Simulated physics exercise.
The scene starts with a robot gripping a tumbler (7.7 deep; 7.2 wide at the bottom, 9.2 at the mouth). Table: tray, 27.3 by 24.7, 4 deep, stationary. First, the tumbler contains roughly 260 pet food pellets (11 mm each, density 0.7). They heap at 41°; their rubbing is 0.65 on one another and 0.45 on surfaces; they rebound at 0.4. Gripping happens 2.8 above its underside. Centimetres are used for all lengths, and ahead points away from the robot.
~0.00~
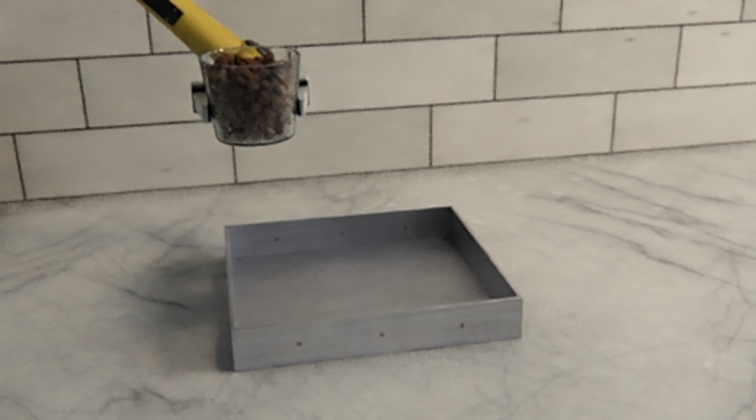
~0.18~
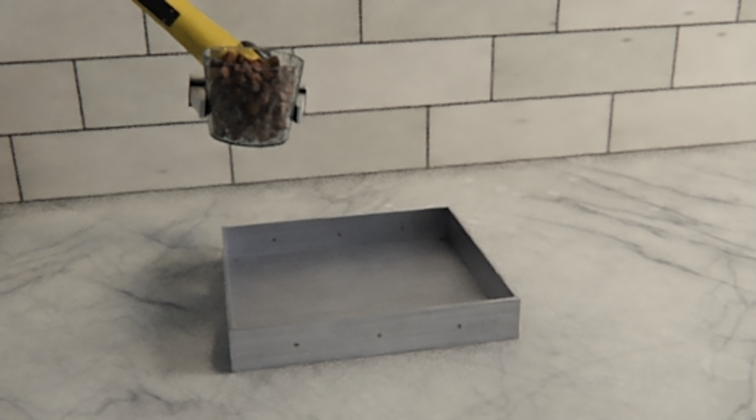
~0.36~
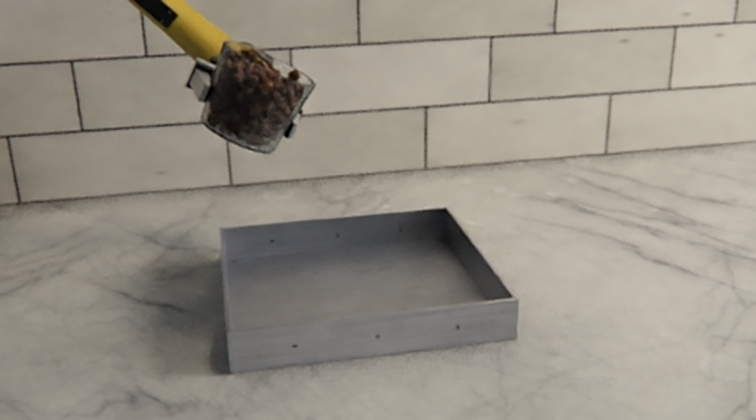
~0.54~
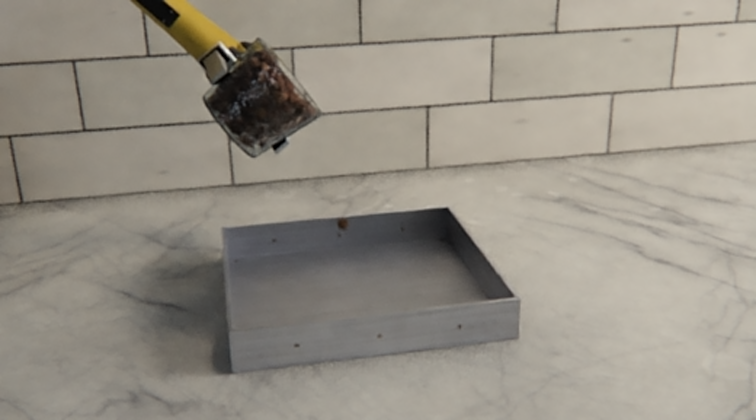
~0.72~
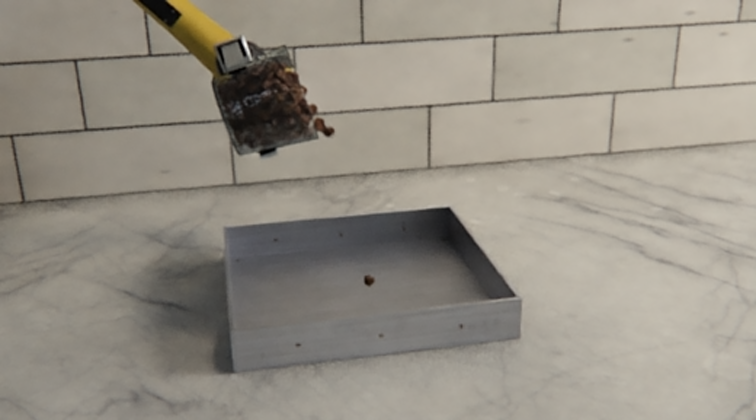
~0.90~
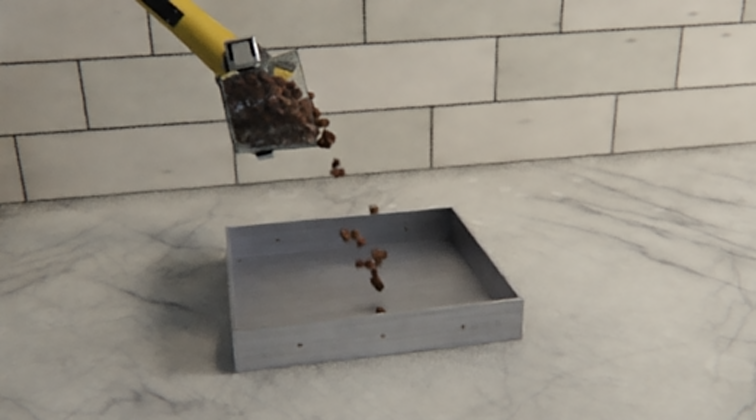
Above a gray tray on a marble surface, a robot tilts a clear tumbler, dropping brown pellets.
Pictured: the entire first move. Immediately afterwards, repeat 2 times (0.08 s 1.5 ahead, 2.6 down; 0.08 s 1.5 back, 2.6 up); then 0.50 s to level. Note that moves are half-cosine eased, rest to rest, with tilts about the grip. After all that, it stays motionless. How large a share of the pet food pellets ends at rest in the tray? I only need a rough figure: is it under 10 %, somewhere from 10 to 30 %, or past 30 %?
Roughly, it is past 30 %.
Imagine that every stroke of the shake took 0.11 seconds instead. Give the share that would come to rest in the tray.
It would be some 35 %.
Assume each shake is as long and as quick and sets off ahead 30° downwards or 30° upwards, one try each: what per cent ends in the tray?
It comes to around 65 per cent on the first try and around 100 per cent on the second.
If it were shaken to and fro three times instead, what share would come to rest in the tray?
In that case it would be near 50 percent.
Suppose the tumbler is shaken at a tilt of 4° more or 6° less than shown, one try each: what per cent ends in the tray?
About 50 and 35 per cent.
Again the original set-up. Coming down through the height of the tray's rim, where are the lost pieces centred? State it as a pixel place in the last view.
Their middle lies around (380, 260).
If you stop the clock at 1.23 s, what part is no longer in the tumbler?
30 %.
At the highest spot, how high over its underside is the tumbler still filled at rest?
Roughly 7.5 cm.
After 1.23 s, tilted 82° forward, highest piece 24 above the table; 180 in the tumbler, 62 in the tray, 23 in flight or on a rim.
After 1.56 s, tilted 20° forward, highest piece 25 above the table; 152 in the tumbler, 113 in the tray.
After 1.92 s, level, highest piece 26 above the table; 152 in the tumbler, 113 in the tray.
After 2.97 s, level, highest piece 26 above the table; 152 in the tumbler, 113 in the tray.
In the end, 152 in the tumbler, 113 in the tray. That is 43 % in the tray.
